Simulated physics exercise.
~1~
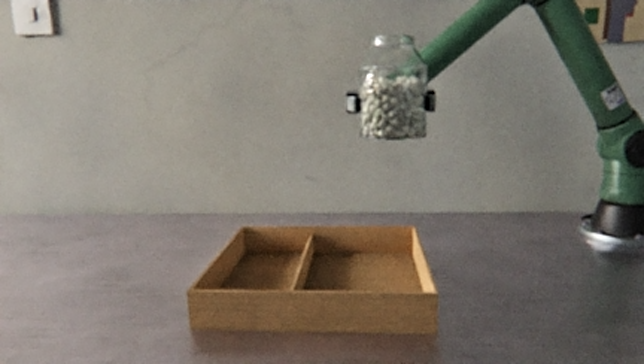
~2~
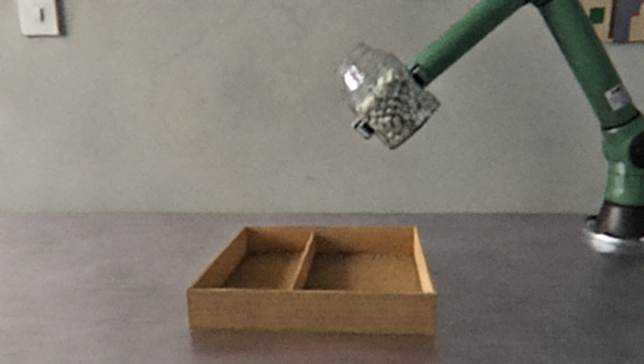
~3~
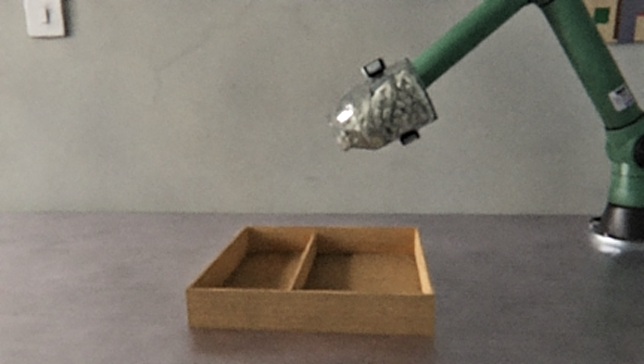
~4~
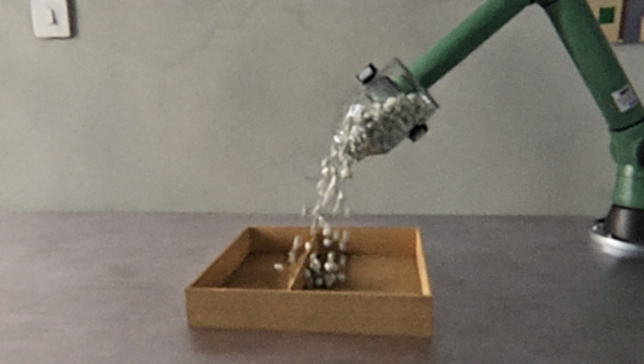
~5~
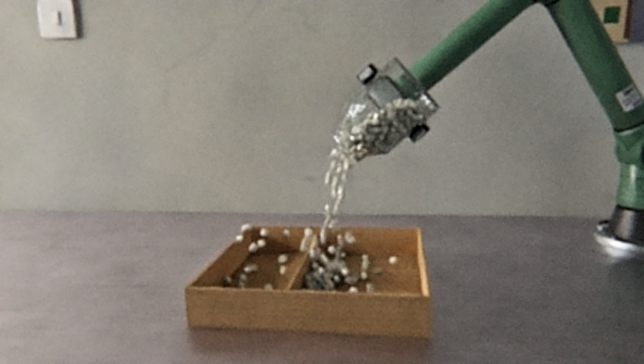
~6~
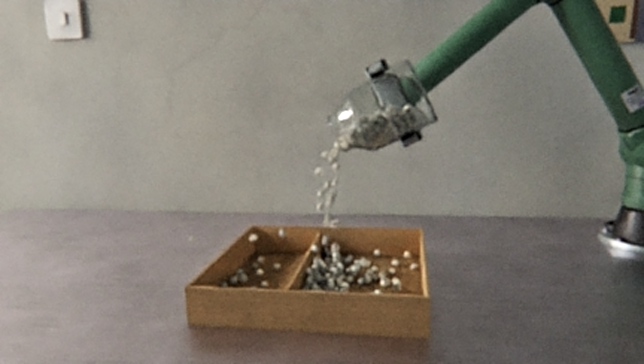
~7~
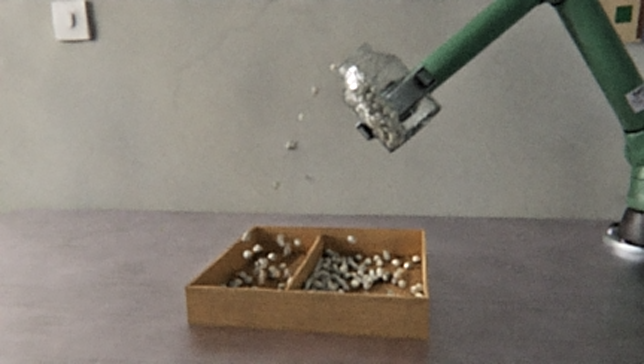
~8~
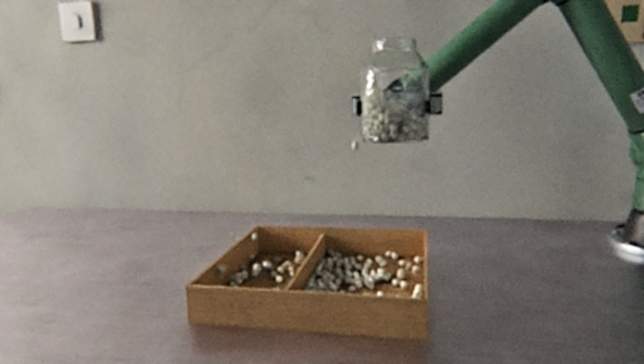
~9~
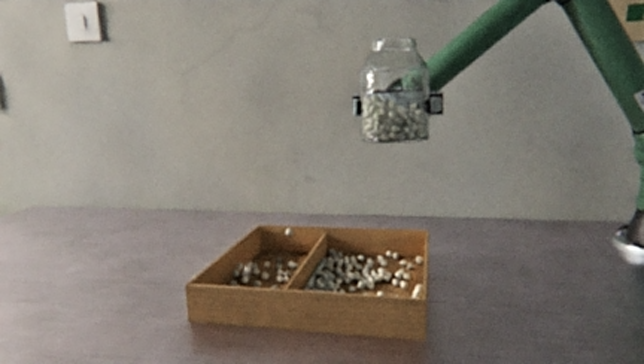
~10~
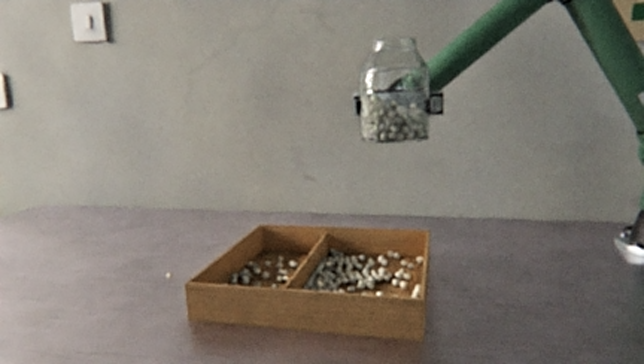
On a dark grey tabletop before a plain grey-green wall, seen from the front and slightly above with a gentle sideways drift, a green robot arm at the right holds a clear jar of pale beads. Below sits a shallow wooden tray split by a cross wall. The arm tips the jar to the left until its mouth points downward, and beads stream out, bouncing into both compartments. It then swings the jar upright as a few stragglers fall. Finally, the jar remains about half full, with more beads in the tray's right compartment than its left.
